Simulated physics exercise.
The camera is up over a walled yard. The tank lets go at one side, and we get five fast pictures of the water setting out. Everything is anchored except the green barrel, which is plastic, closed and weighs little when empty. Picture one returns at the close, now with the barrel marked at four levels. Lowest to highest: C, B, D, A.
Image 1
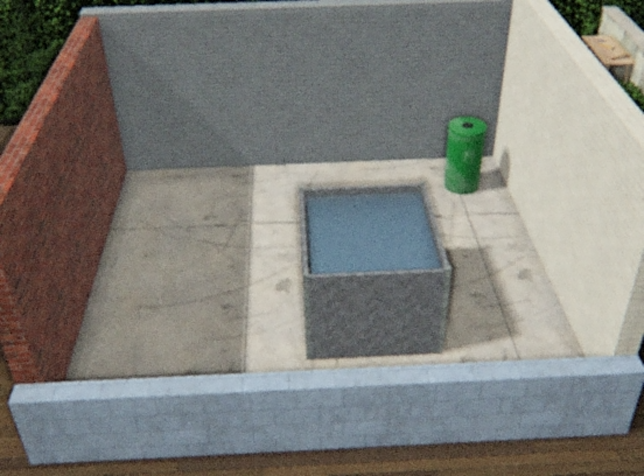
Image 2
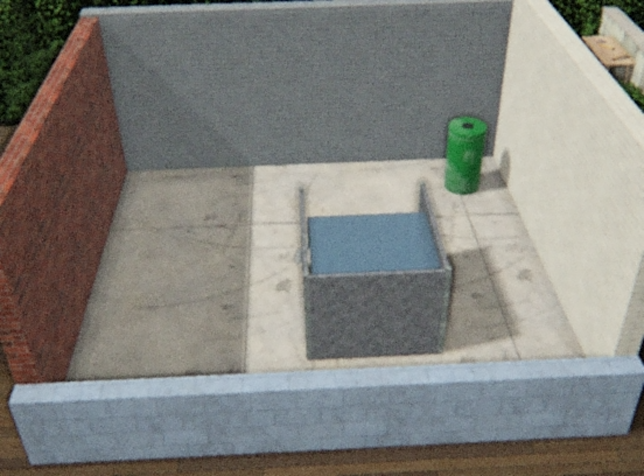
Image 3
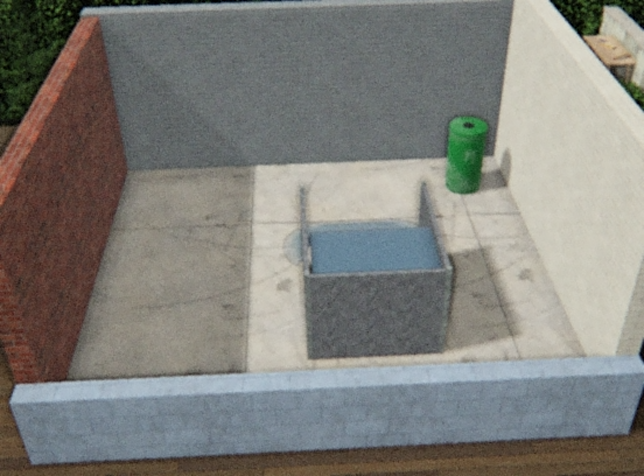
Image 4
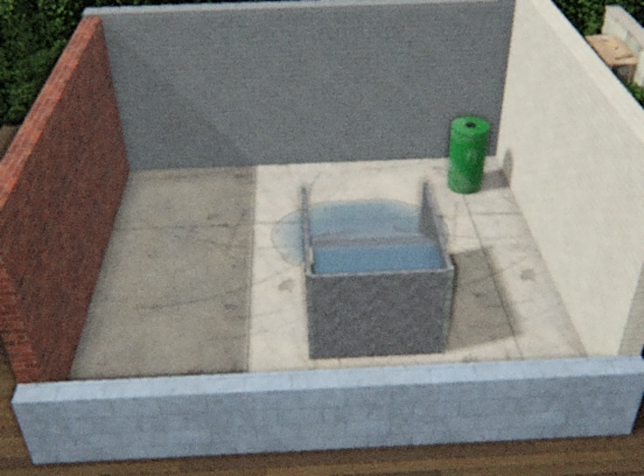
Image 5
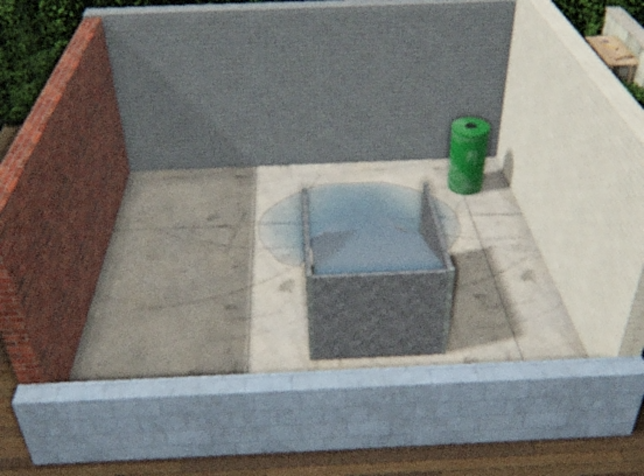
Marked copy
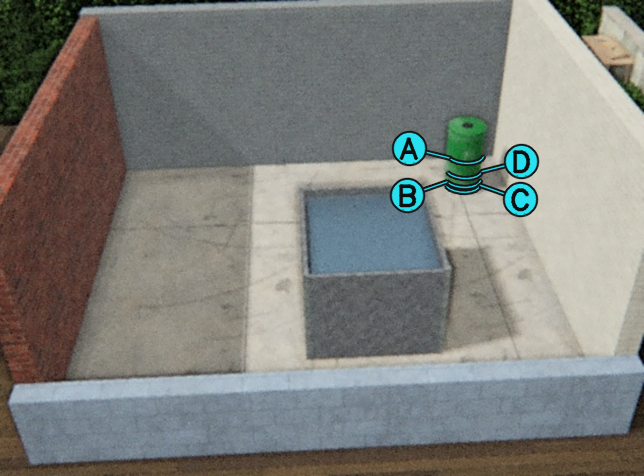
We see a walled yard with a green barrel and a square grey tank full of water; the tank's back side opens, and water flows out behind it, spreading in a thin, rounded pool across the pale ground.
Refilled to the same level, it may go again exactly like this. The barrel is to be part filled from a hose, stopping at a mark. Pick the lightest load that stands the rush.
A.
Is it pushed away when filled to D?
Yes, that goes wrong.
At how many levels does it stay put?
One of the four.
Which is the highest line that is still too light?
D it is.
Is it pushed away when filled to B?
Yes, that goes wrong.
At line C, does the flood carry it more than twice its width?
Yes, clearly.
On the marked copy, A at (468, 163); B at (466, 187); C at (465, 192); D at (467, 178); from the bottom up C, B, D, A.
If A is chosen, it does not move.
If B is chosen, it is pushed about 6 times its own width away.
If C is chosen, it is pushed about 8 times its own width away.
If D is chosen, it is pushed about twice its own width away.
